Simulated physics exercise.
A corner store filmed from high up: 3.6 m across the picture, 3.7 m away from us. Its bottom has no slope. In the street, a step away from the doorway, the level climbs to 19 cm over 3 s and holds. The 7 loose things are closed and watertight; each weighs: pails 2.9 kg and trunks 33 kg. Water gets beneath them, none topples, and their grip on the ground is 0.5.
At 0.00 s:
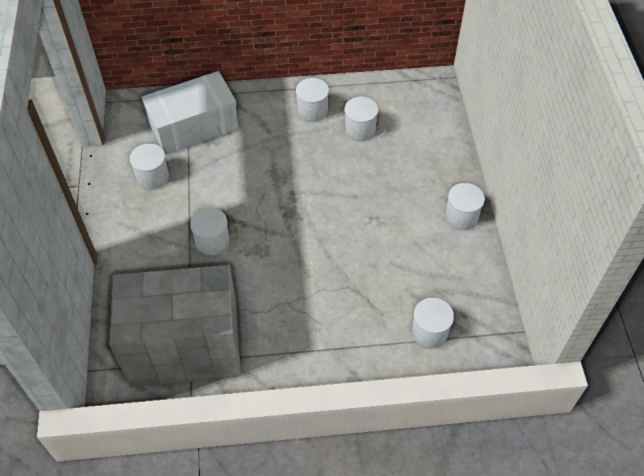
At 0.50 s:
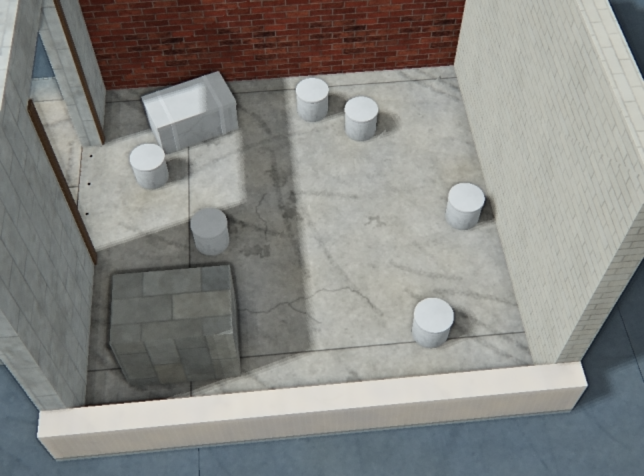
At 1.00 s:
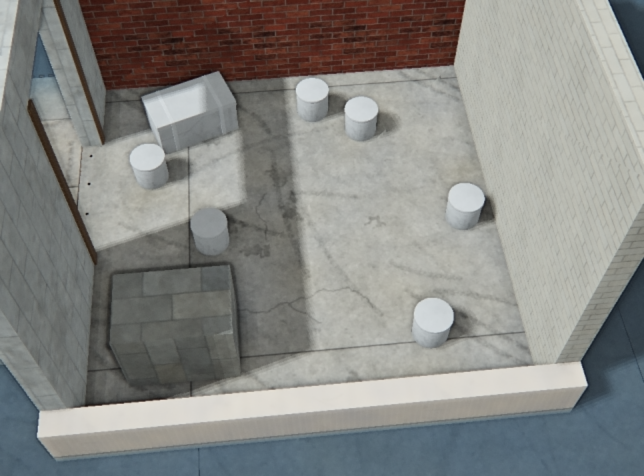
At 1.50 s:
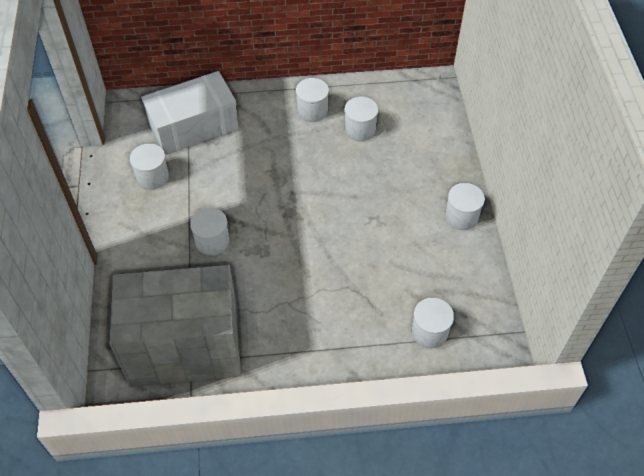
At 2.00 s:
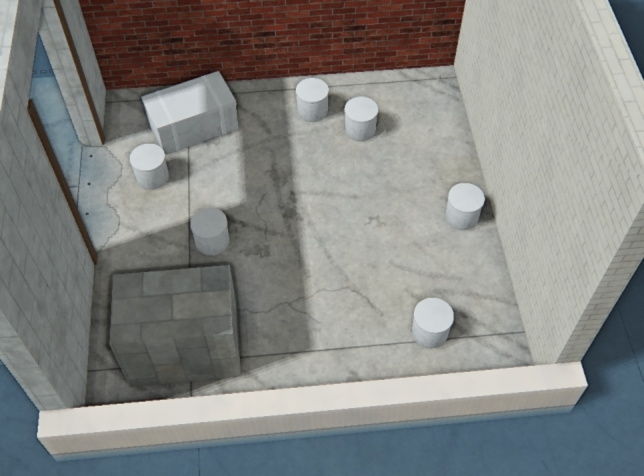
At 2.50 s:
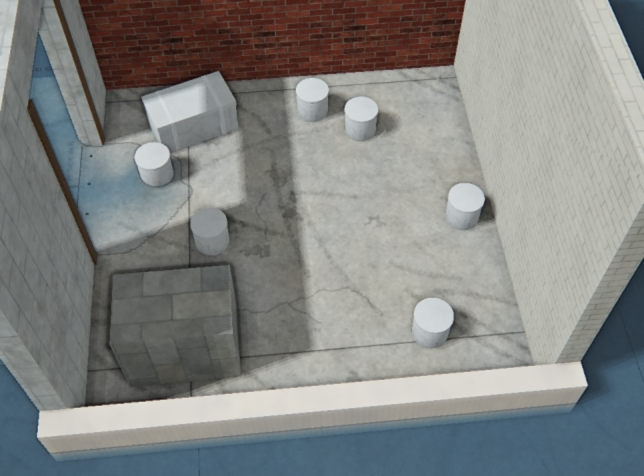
Walled room with pails and blocky trunks, blue water covering the street outside, then spreading through the left doorway around a pail.
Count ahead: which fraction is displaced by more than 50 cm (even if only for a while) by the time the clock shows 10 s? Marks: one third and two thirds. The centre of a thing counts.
That comes to two thirds or more.
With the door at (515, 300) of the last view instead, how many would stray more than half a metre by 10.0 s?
In that case 5 of them.
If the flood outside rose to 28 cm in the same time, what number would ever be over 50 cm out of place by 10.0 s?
In that case 7 of them.
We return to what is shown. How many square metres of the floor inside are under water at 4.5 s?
Roughly 7.5 m2.
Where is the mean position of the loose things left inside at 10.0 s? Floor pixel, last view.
Near (317, 216).
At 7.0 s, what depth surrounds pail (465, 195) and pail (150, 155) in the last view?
About 9 and 7 cm.
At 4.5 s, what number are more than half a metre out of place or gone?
I count 2.
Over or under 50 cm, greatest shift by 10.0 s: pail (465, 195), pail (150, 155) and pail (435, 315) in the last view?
In turn: More, past it, over.
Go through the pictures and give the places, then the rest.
A pail at (147, 157) rests on the ground; a pail at (312, 90), on the bottom; 0.0 m2 under water; 0 of 7 have shifted, in the first picture.
A pail at (147, 157) rests on the ground; a pail at (312, 90) rests on the ground; 0.0 m2 under water; 0 of 7 have shifted, in the second picture.
A pail at (147, 157), on the bottom; a pail at (312, 90) rests on the ground; 0.0 m2 under water; 0 of 7 have shifted, in the third picture.
A pail at (147, 157), on the bottom; a pail at (312, 90) rests on the ground; 0.0 m2 under water; 0 of 7 have shifted, in the fourth picture.
A pail at (147, 157) rests on the ground; a pail at (312, 90) rests on the ground; 0.1 m2 under water; 0 of 7 have shifted, in the fifth picture.
A pail at (152, 156) rests on the ground, 5 cm from its start; a pail at (312, 90), on the bottom; 0.7 m2 under water; 0 of 7 have shifted, in the sixth picture.
After 3.5 s 1 of 7 are over 50 cm from their spots; 0 afloat.
After 4.5 s 2 of 7 are over 50 cm from their spots; 0 afloat.
After 7.0 s 4 of 7 are over 50 cm from their spots; 6 afloat.
After 10.0 s 5 of 7 are over 50 cm from their spots, and 6 have been at some point; 6 afloat.
